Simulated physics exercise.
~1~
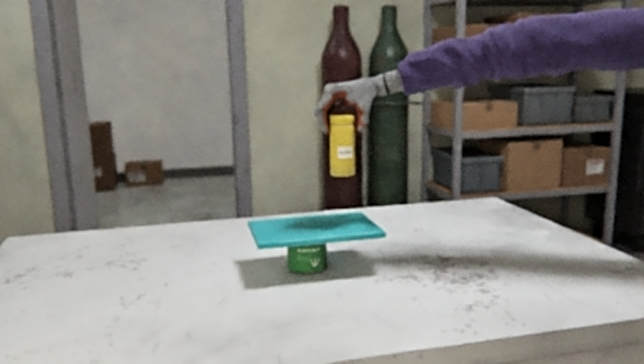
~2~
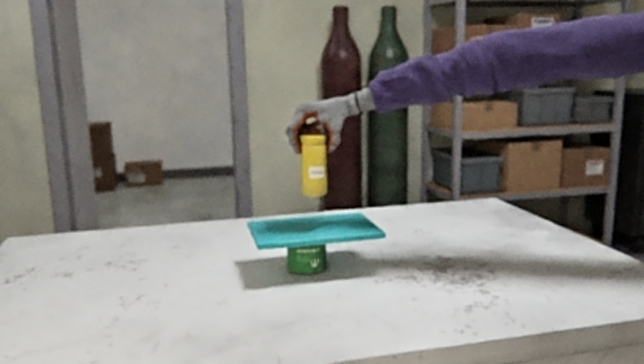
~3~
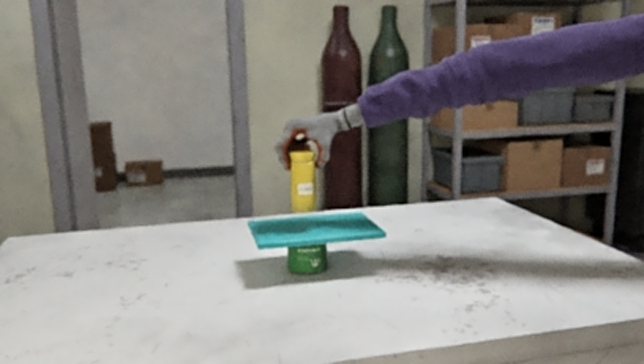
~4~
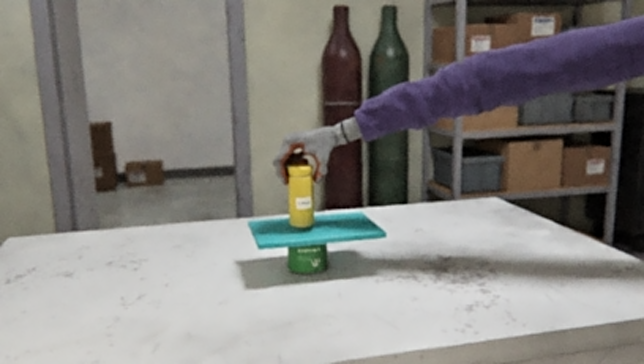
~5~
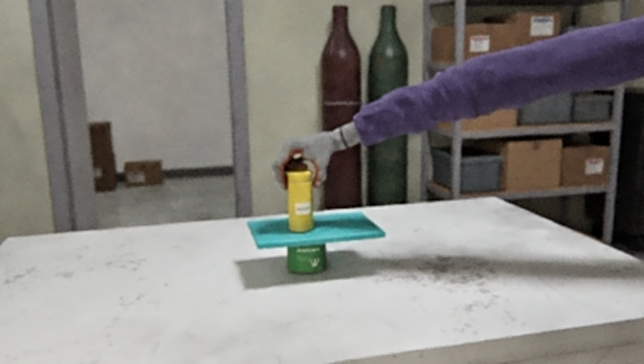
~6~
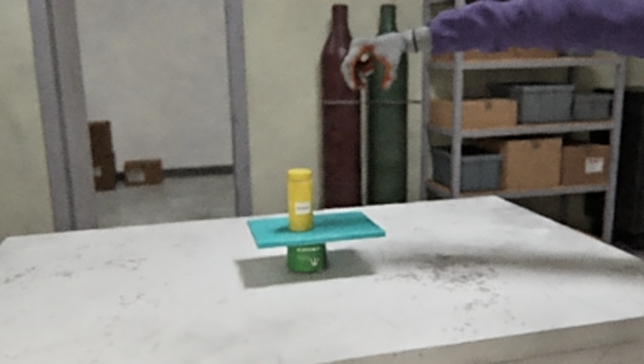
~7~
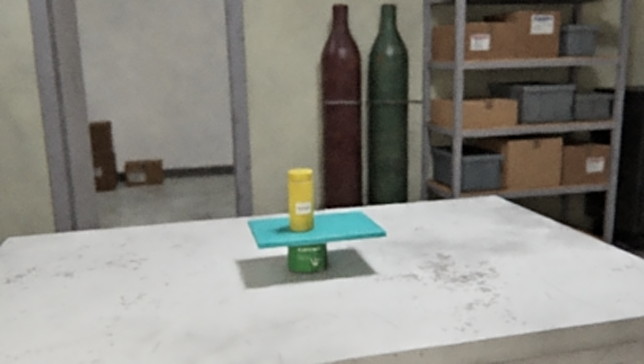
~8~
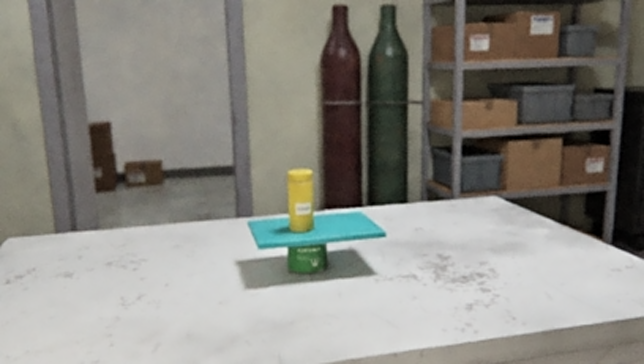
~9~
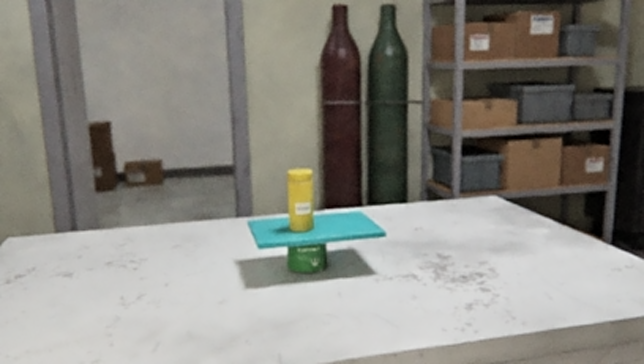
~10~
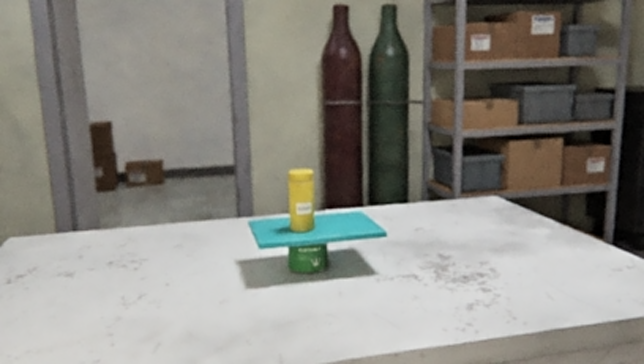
A gloved hand in a purple sleeve lowered a yellow shaker onto a turquoise lid balanced on a small green tin, setting it down slightly left of the middle. The hand let go and withdrew, and the little stack stayed standing, still and upright.
